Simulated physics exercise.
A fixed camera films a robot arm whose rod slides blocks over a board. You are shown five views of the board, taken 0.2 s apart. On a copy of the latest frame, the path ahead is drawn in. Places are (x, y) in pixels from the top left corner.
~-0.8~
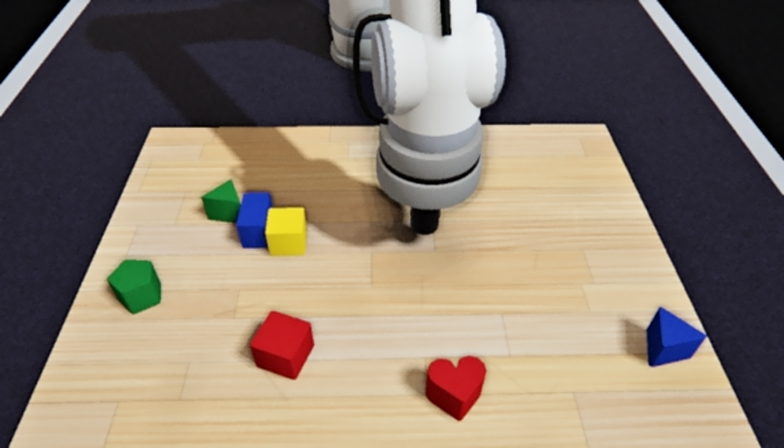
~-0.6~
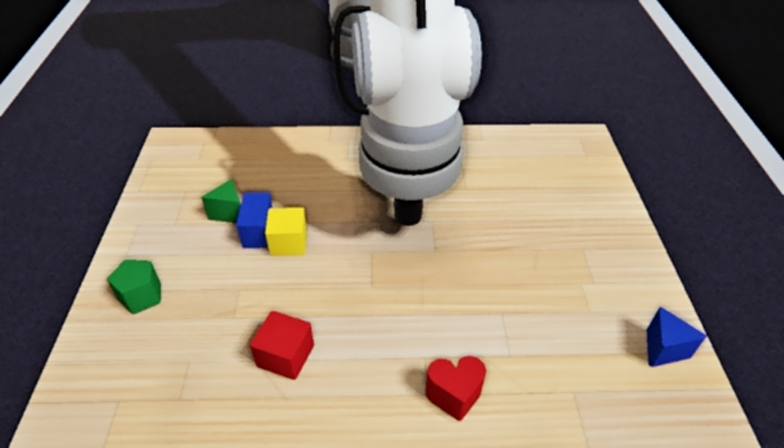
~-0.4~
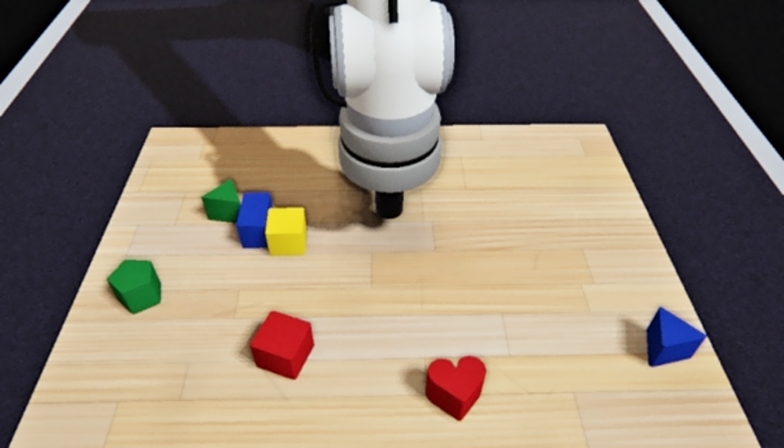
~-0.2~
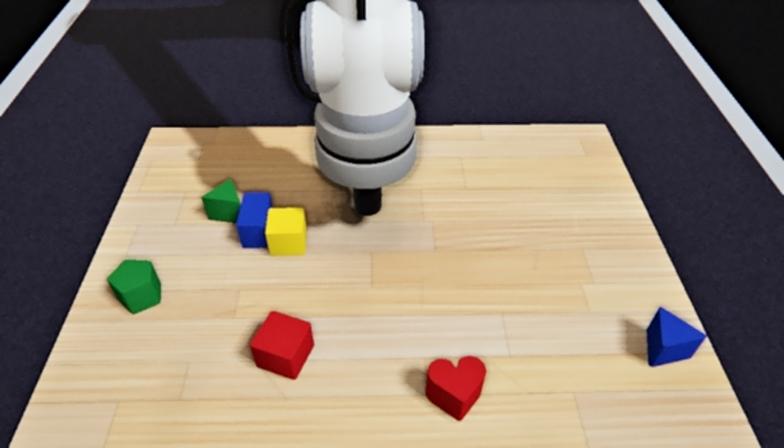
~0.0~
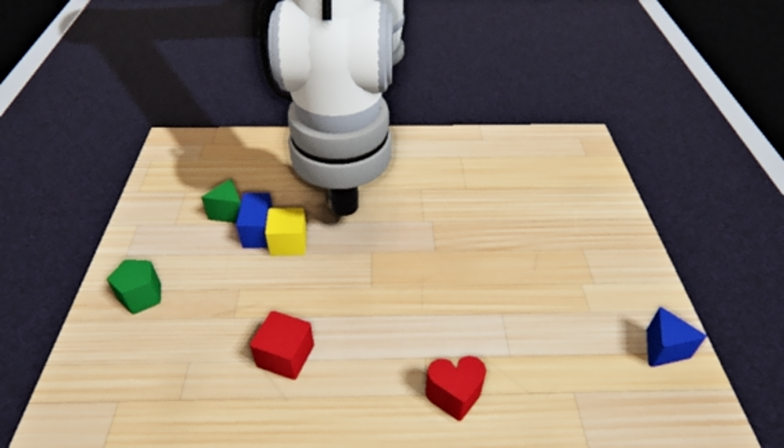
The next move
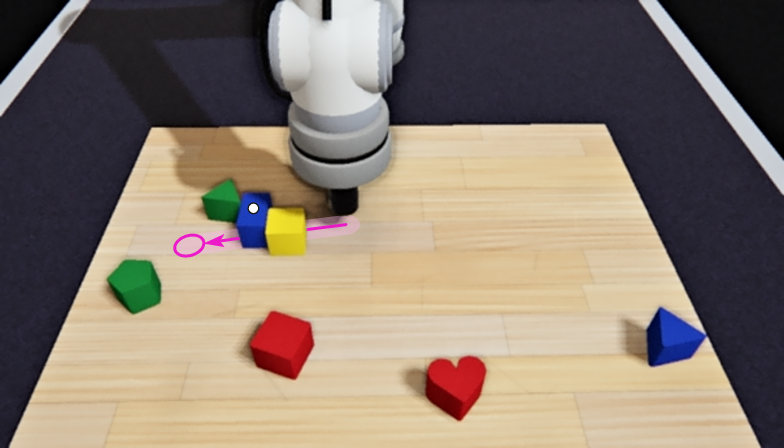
White robot arm with a black rod gliding left above a wooden board of coloured blocks, which all stay still.
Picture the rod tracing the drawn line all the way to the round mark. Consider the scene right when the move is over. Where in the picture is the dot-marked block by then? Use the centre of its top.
The middle of the upper face of the dot-marked block will lie at about (151, 229) in the picture.
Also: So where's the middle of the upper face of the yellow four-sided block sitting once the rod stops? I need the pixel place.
Around (246, 237).
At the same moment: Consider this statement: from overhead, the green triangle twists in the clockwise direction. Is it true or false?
True - the claim holds.
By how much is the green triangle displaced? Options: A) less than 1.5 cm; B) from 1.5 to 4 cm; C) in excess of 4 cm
I'll go with B - from 1.5 to 4 cm.
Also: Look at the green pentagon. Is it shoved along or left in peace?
It will be resting on its spot.
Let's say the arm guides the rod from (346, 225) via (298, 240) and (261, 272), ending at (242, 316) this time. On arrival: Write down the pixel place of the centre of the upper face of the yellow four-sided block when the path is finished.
I'd guess (212, 262).
The drawn path runs straight from (346, 225) to (189, 245); the dot is on the blue rectangular block.
On the path given first. One third of the way, rod (292, 214); blue rectangular block (241, 212), turned 30° clockwise; yellow four-sided block (267, 228), turned 30° anticlockwise.
Two thirds of the way, rod (238, 221); green triangle (202, 191), turned 75° clockwise; blue rectangular block (206, 218); yellow four-sided block (247, 237), turned 95° anticlockwise.
At the end, rod (183, 228); green pentagon not moved; green triangle (198, 192), turned 90° clockwise; blue rectangular block (151, 229), turned 15° anticlockwise; yellow four-sided block (246, 237), turned 95° anticlockwise.
